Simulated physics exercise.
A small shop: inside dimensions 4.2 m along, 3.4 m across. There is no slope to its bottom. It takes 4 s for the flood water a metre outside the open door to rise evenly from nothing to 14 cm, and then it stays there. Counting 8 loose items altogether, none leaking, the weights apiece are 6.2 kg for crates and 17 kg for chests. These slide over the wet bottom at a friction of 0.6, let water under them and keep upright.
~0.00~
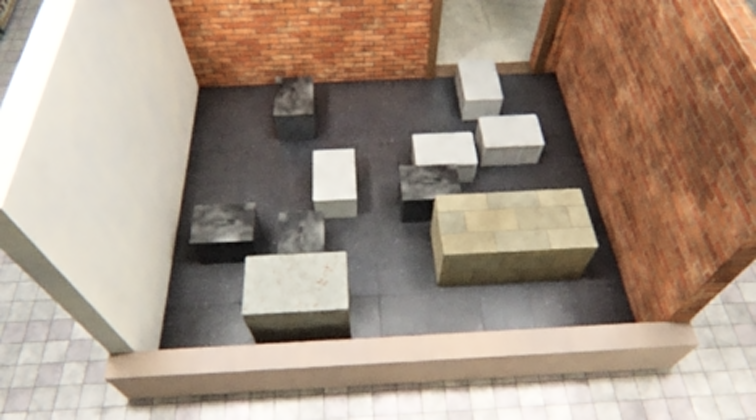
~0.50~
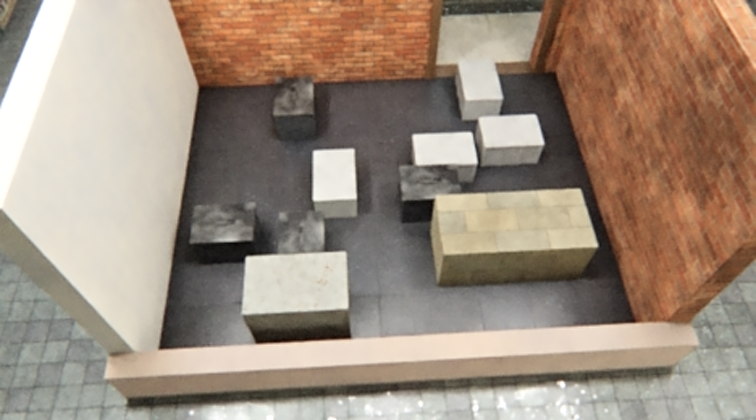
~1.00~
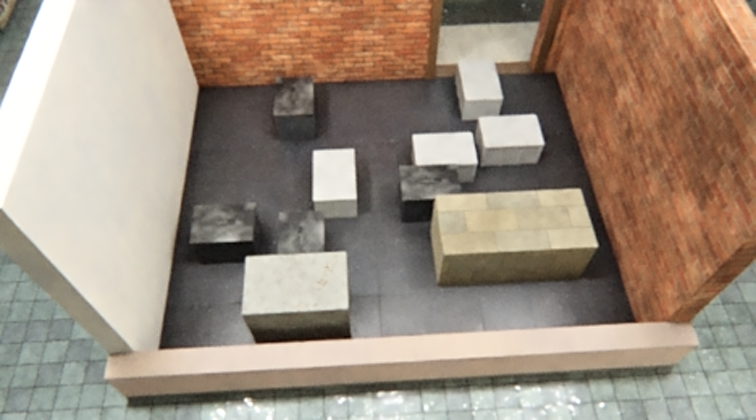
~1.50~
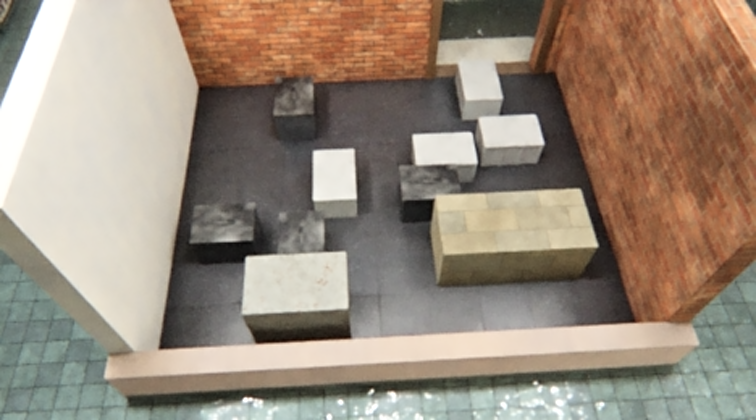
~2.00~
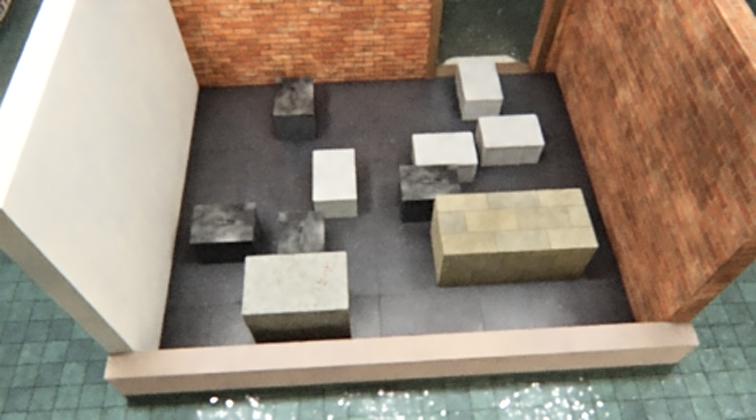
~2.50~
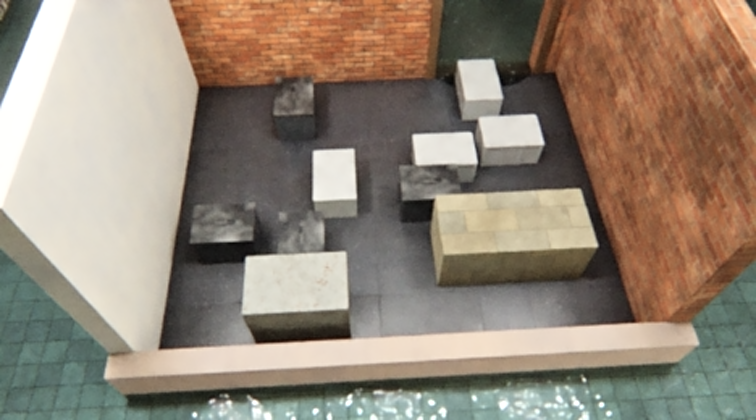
Small brick-walled shop seen from above, greenish water deepening over the paving outside while the blocks inside stay still.
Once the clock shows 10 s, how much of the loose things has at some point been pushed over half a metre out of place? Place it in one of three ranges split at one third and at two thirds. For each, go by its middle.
Range: The middle, one to two thirds.
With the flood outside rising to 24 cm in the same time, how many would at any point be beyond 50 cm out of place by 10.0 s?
In that case the number is 6.
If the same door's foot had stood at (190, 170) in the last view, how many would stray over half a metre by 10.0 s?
Result: 4 of them.
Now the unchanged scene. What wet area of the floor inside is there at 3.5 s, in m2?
Wet area: Approx. 1.0 m2.
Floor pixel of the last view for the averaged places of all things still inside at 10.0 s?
Centre of the remaining things: Roughly (309, 180).
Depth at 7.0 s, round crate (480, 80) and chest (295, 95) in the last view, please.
I'd estimate 2 cm for the first and 1 cm for the second.
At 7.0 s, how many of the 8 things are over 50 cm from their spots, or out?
By then the count is 2.
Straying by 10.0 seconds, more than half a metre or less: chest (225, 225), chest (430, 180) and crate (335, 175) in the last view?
Within, within, beyond.
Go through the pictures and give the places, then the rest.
The first picture shows a crate at (334, 174), on the bottom; a crate at (511, 130) rests on the ground; 0.0 m2 under water; 0 of 8 have shifted.
The second picture shows a crate at (334, 174) rests on the ground; a crate at (511, 130) rests on the ground; water covers 0.0 m2; 0 of 8 have shifted.
The third picture shows a crate at (334, 174), on the bottom; a crate at (511, 130) rests on the ground; water covers 0.0 m2; 0 of 8 have shifted.
The fourth picture shows a crate at (334, 174), on the bottom; a crate at (511, 130), on the bottom; water covers 0.0 m2; 0 of 8 have shifted.
The fifth picture shows a crate at (334, 174) rests on the ground; a crate at (511, 130) rests on the ground; water covers 0.0 m2; 0 of 8 have shifted.
The sixth picture shows a crate at (334, 174), on the bottom; a crate at (511, 130), on the bottom; 0.1 m2 under water; 0 of 8 have shifted.
After 3.5 s 0 of 8 are over 50 cm from their spots; 0 afloat.
After 4.5 s 0 of 8 are over 50 cm from their spots; 1 afloat.
After 7.0 s 2 of 8 are over 50 cm from their spots; 2 afloat.
After 10.0 s 4 of 8 are over 50 cm from their spots, and 4 have been at some point; 4 afloat.
